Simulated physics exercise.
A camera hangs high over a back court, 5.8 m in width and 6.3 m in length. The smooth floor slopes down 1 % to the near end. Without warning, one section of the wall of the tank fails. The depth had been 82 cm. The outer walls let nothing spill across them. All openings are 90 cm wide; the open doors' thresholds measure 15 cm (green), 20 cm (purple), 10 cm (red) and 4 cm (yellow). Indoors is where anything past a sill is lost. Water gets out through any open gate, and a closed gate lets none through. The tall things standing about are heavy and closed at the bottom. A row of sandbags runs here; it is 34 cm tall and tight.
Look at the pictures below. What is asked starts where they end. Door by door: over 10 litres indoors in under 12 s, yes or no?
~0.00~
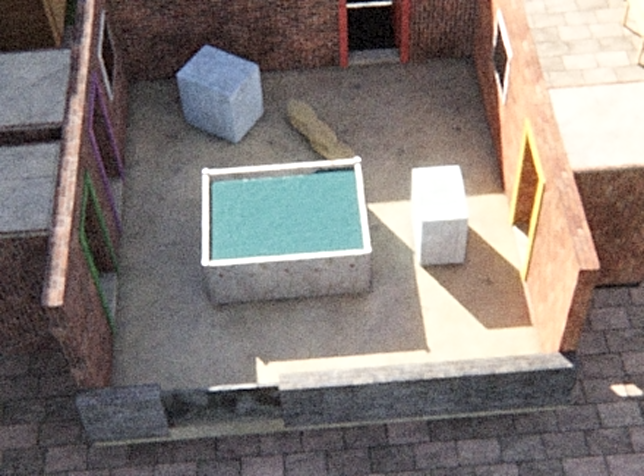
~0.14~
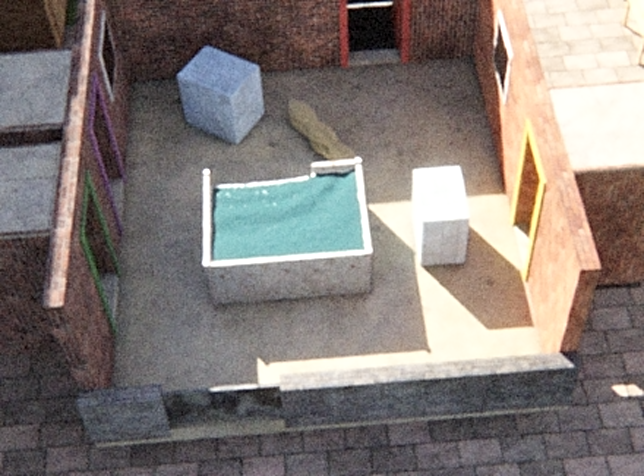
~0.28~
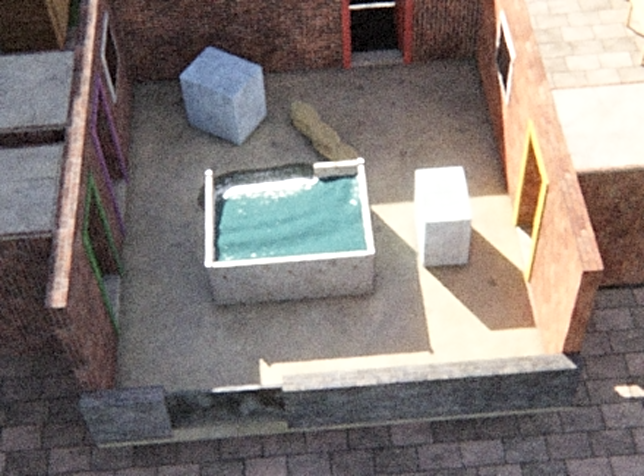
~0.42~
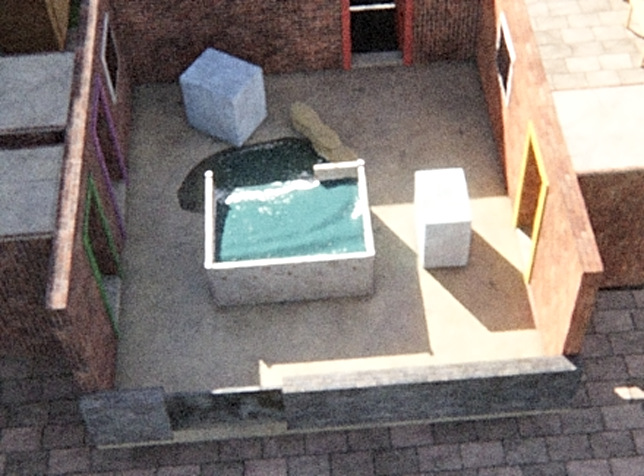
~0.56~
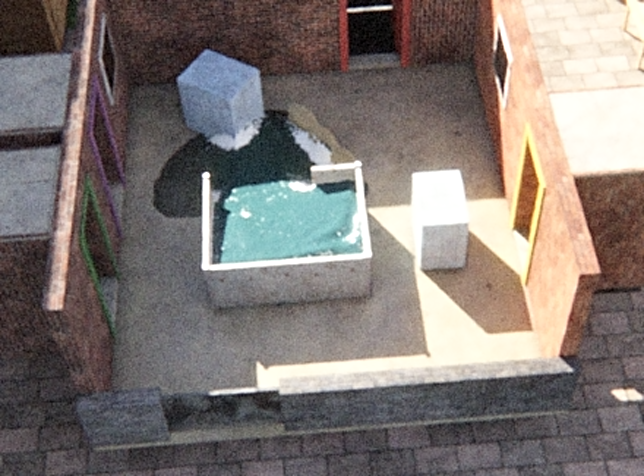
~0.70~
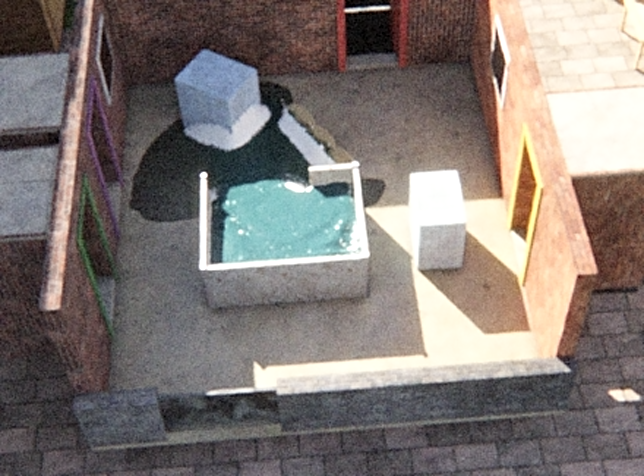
Green door: No, purple door: No, red door: No, yellow door: Yes.
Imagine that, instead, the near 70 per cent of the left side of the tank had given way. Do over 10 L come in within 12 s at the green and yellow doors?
Outcome at green: Exceeded; outcome at yellow: Exceeded.
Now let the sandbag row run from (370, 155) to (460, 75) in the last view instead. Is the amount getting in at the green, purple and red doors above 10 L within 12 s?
In that case green gets no more than allowed, purple gets no more than allowed, red gets more than allowed.
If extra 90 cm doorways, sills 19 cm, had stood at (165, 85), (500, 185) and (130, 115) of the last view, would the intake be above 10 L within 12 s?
Check each in turn: The first succeeds, the second fails, the third succeeds.
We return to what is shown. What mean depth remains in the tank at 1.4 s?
The average depth is around 43 cm.
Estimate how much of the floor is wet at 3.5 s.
Near 60 per cent is wet.
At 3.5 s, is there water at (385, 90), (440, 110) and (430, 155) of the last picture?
Submerged, submerged, submerged.
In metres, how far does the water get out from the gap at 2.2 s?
4.6 m.
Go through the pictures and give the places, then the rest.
The first frame shows still water, 82 cm deep, in the tank at (284, 214).
In the second frame, water pours out on the tank's far side and has run 0.8 m, to a hidden place; typically 9 cm deep outside, 82 cm at the tank's back.
In the third frame, the front is at a hidden place, 1.0 m from the gap on the tank's far side; 1.3 m2 of floor is under water; 80 cm left at the back of the tank.
In the fourth frame, water pours out on the tank's far side and has run 1.5 m, to (294, 142); typically 12 cm deep outside, 73 cm at the tank's back.
In the fifth frame, water pours out on the tank's far side and has run 2.1 m, to (282, 115); typically 12 cm deep outside, 72 cm at the tank's back.
In the sixth frame, the front is at (275, 87), 2.7 m from the gap on the tank's far side; 5.0 m2 of floor is under water; 68 cm left at the back of the tank.
After 1.4 s water covers 25 % of the floor and is deepest (54 cm) near (259, 140); green door not reached, purple door 4 cm at the sill, 0 L in, red door 5 cm at the sill, 0 L in, yellow door not reached.
After 2.2 s water covers 35 % of the floor and is deepest (46 cm) near (128, 103); green door not reached, purple door 8 cm at the sill, 0 L in, red door 10 cm at the sill, 0 L in, yellow door not reached.
After 3.5 s water covers 60 % of the floor and is deepest (30 cm) near (203, 105); green door 5 cm at the sill, 0 L in, purple door 16 cm at the sill, 0 L in, red door 6 cm at the sill, 1 L in, yellow door not reached.
After 7.0 s water covers 90 % of the floor and is deepest (19 cm) near (541, 387); green door 6 cm at the sill, 0 L in, purple door 11 cm at the sill, 0 L in, red door 4 cm at the sill, 1 L in, yellow door 8 cm at the sill, 9 L in.
After 12.0 s water covers 95 % of the floor and is deepest (16 cm) near (541, 387); green door 6 cm at the sill, 0 L in, purple door 6 cm at the sill, 0 L in, red door 5 cm at the sill, 1 L in, yellow door 12 cm at the sill, 95 L in.
